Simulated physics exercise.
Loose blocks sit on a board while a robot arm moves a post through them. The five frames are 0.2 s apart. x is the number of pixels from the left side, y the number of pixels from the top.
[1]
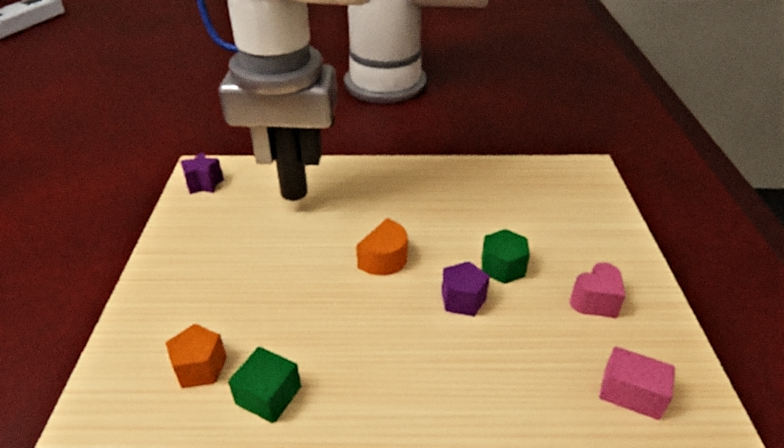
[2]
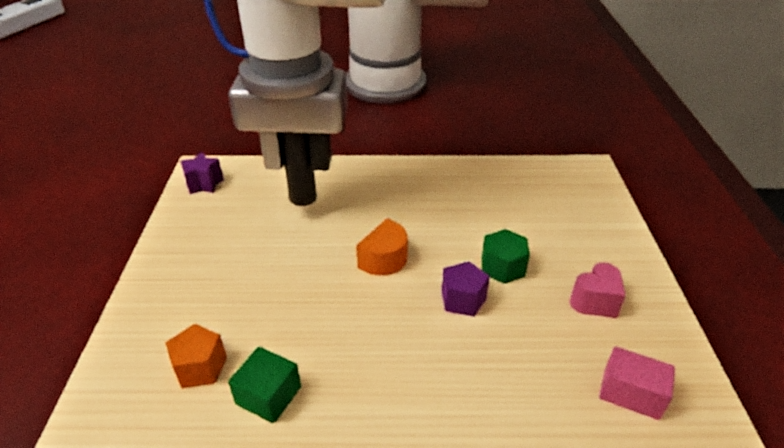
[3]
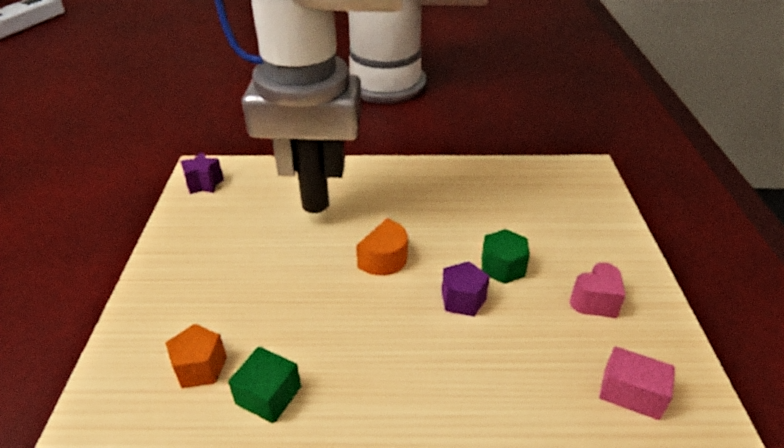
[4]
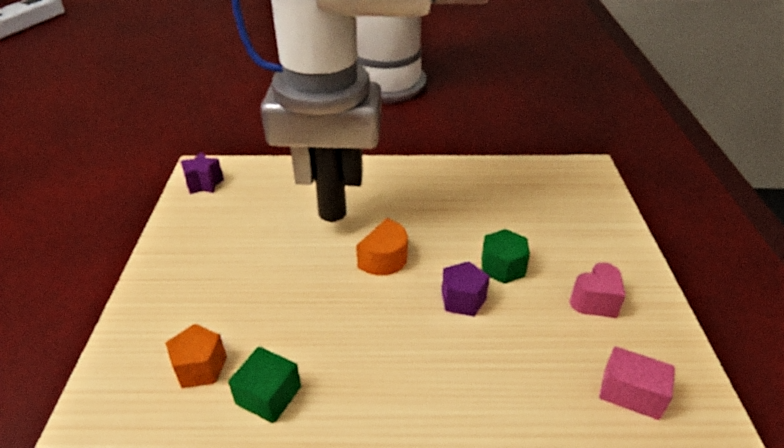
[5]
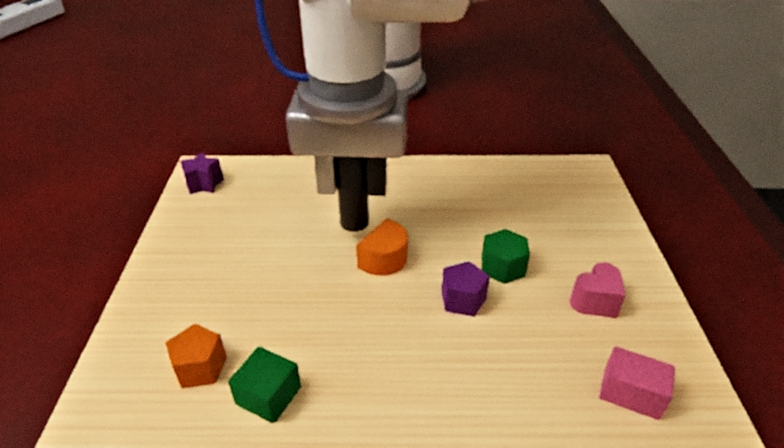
A robot arm with a dark post slides steadily rightward and slightly nearer over a pale wooden board on a dark red table, seen from above the near side by a still camera. A purple star sits at far left, orange and green blocks at near left, and orange, purple, green and pink ones toward the middle and right. The post closes in on the orange D-shaped block while every block stays still.
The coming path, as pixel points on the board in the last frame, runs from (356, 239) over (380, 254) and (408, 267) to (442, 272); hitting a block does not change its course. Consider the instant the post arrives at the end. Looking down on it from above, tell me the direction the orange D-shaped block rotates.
The orange D-shaped block rotates clockwise.
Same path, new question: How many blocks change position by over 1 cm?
The push moves two blocks more than 1 cm.
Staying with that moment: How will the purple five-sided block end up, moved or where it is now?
That block ends up displaced.
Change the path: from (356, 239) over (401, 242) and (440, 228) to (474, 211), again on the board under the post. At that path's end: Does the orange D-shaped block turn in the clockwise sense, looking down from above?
My answer is yes.
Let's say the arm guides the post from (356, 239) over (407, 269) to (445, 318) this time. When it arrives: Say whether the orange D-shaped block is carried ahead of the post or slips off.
In the end it is ahead.
What follows on the original path. One third of the way, post at (380, 238); orange D-shaped block at (401, 248).
Two thirds of the way, post at (409, 251); orange D-shaped block at (426, 266), turned 35° clockwise; purple five-sided block at (472, 280).
At the end, post at (444, 256); orange D-shaped block at (434, 273), turned 55° clockwise; purple five-sided block at (480, 286), turned 30° anticlockwise; green hexagonal block still.
